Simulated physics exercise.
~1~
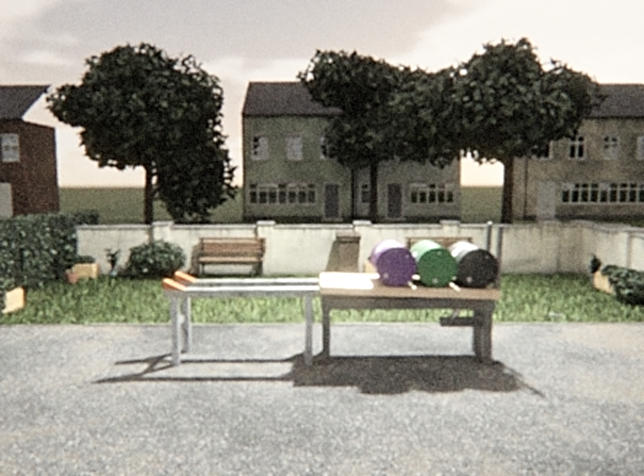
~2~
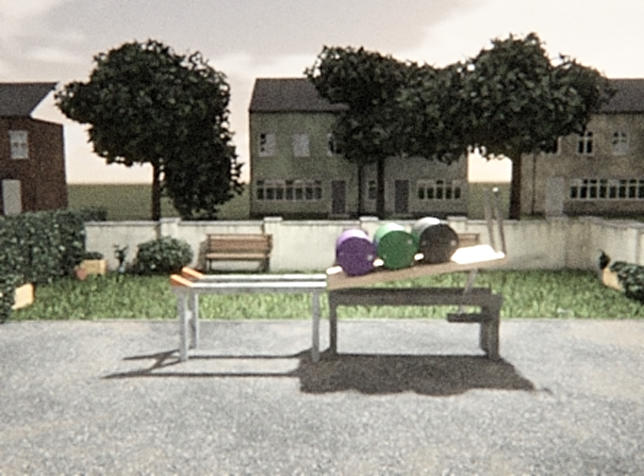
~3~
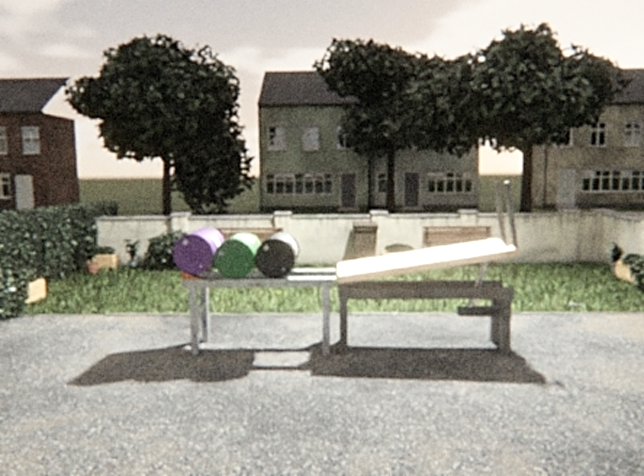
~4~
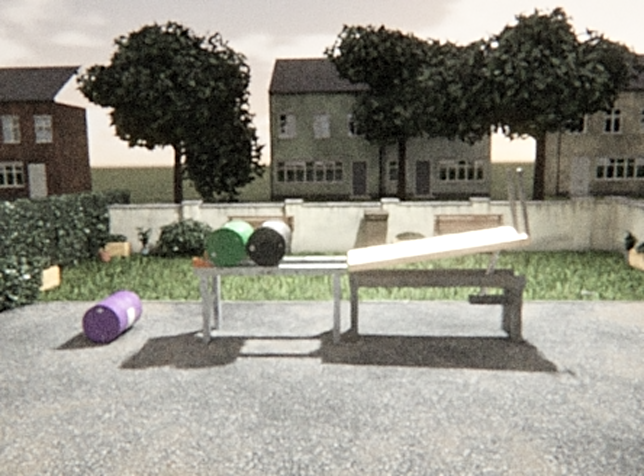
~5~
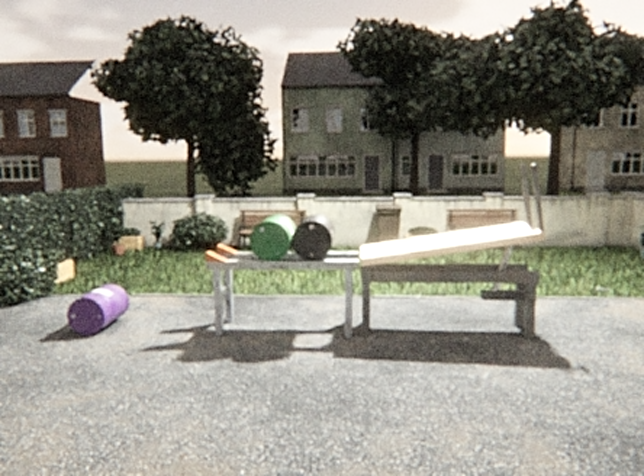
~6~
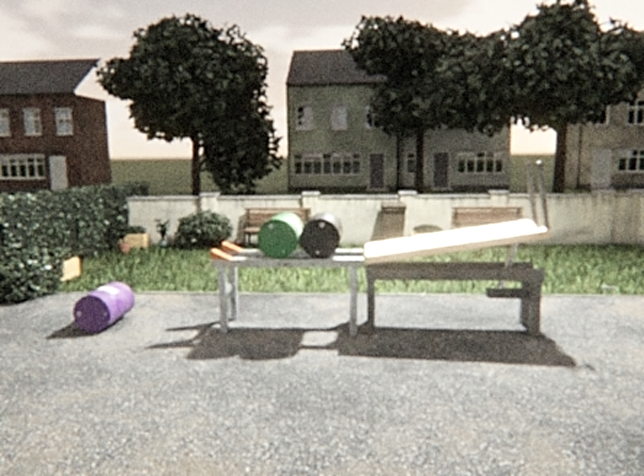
The footage shows purple, green and black drums rolling left as a tabletop tilts towards an adjoining rack. The purple drum drops off the far end onto the ground, while the green and black ones shift back slightly right and remain on the rack, the tabletop still tilted.
